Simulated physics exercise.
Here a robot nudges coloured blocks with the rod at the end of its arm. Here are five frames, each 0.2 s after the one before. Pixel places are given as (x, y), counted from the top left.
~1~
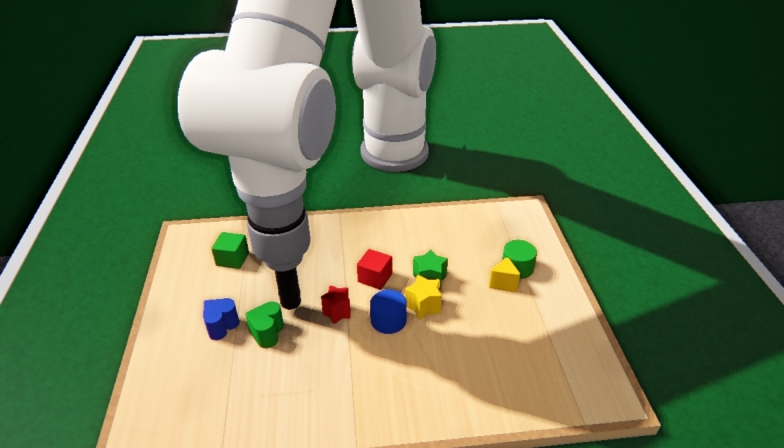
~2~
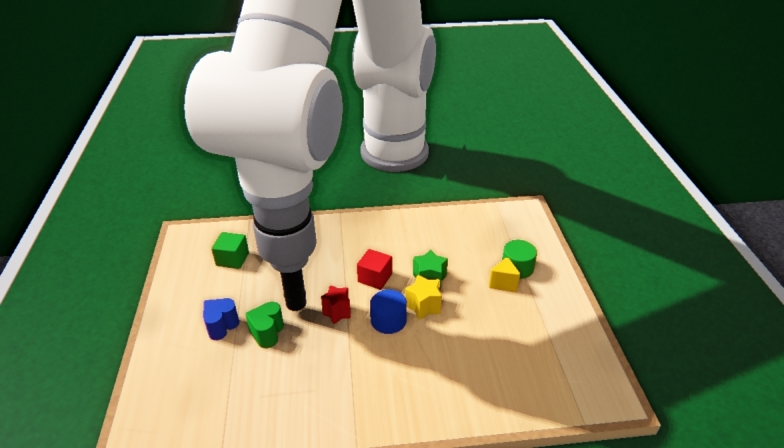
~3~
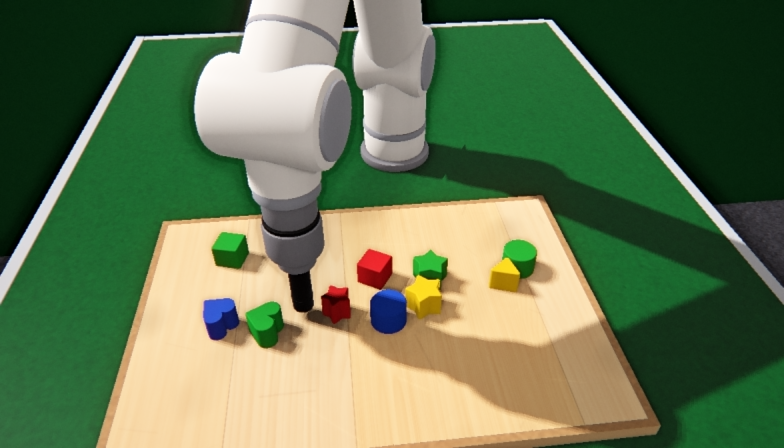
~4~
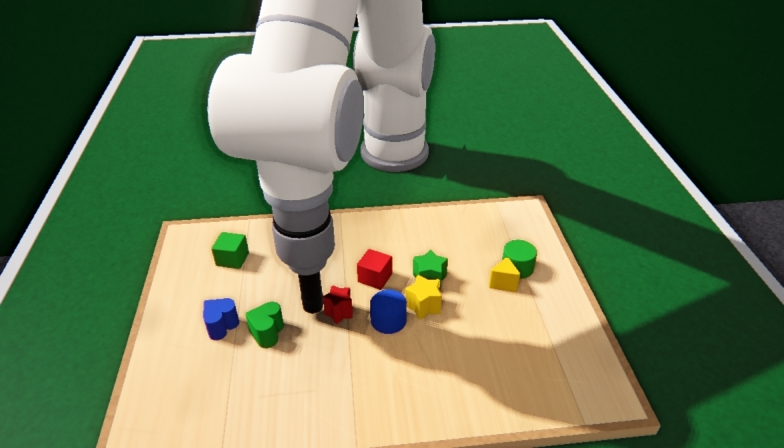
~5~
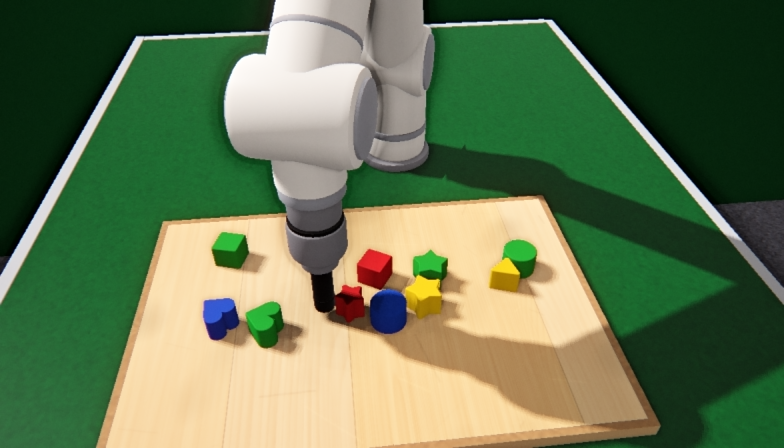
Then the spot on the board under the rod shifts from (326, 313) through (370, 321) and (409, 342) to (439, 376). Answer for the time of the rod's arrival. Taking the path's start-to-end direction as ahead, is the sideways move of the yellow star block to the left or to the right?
Displaced left.
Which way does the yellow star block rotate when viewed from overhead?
It turns round anticlockwise.
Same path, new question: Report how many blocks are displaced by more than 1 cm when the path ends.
Three or more move.
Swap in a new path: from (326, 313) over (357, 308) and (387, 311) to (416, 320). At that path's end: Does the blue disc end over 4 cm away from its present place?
The answer is yes.
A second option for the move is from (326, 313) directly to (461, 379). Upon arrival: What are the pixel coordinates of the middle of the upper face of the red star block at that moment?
I predict (368, 297).
What follows on the original path. One third of the way, rod at (370, 314); red star block at (386, 292), turned 70° anticlockwise; blue disc at (417, 302); yellow star block at (437, 284).
Two thirds of the way, rod at (410, 335); red star block at (390, 292), turned 100° anticlockwise; blue disc at (427, 305); yellow star block at (441, 283), turned 20° anticlockwise.
At the end, rod at (439, 369); green heart-shaped block not moved; red star block at (390, 292), turned 100° anticlockwise; blue disc at (427, 305); yellow star block at (441, 283), turned 20° anticlockwise.
